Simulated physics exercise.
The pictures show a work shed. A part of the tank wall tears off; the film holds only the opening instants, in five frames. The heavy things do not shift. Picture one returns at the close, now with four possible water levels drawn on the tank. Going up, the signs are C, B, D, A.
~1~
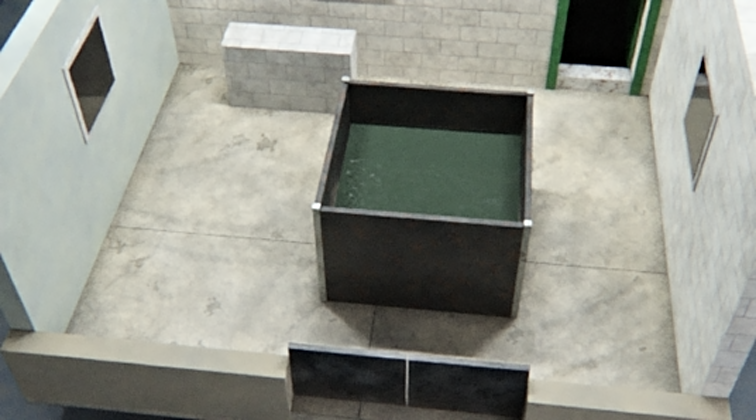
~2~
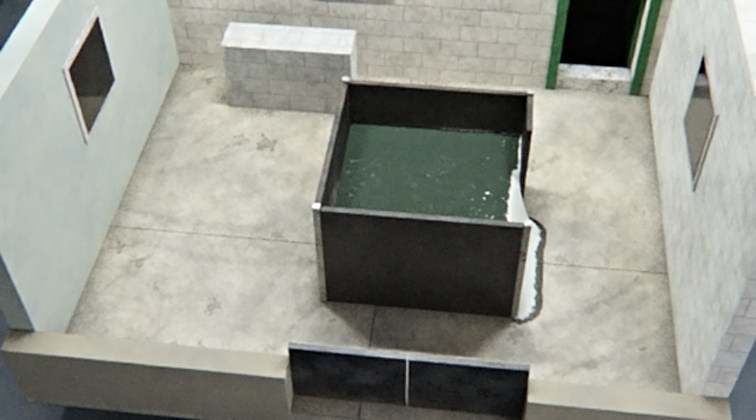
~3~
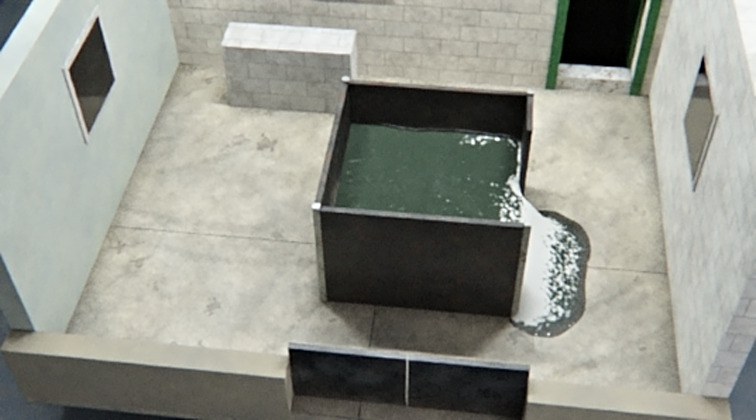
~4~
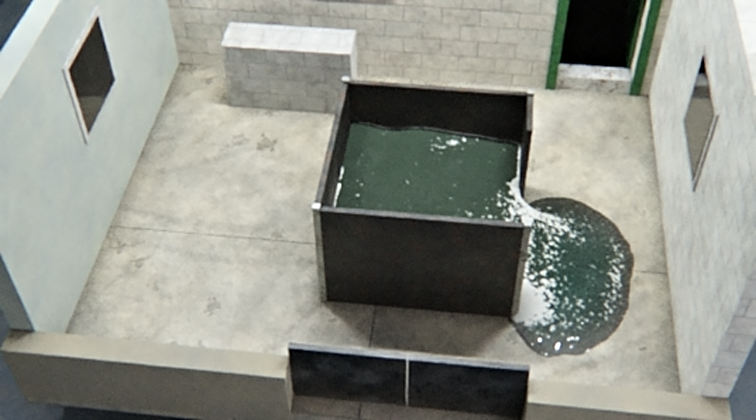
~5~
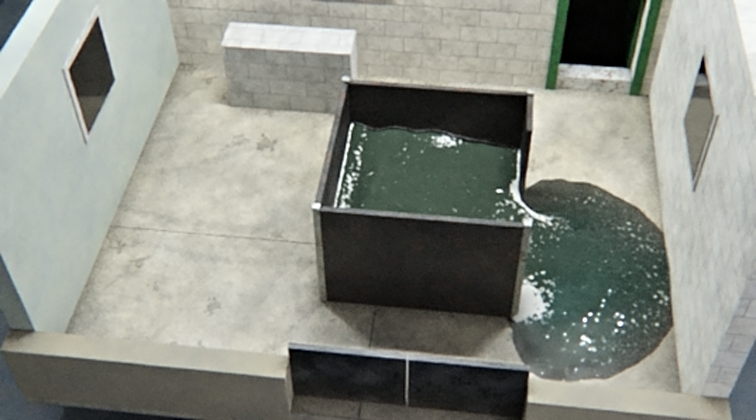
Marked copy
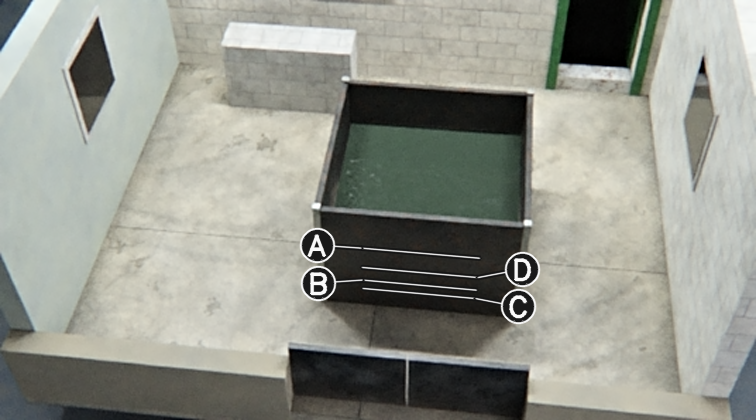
Dark square tank of green water in a work shed leaking from its right side, a foamy puddle spreading across the floor.
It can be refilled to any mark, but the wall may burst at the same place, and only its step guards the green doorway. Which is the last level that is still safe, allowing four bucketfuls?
The limit is D.
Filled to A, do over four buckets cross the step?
Yes, that goes wrong.
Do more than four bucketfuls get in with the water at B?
No, that is safe.
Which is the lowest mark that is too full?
The answer is A.
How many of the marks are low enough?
Three.
On the marked copy, A at (420, 253); B at (419, 285); C at (418, 293); D at (419, 272); from the bottom up C, B, D, A.
With A, about 8 bucketfuls get in.
With B, nothing gets over.
With C, nothing gets over.
With D, a splash gets over, under a bucket.
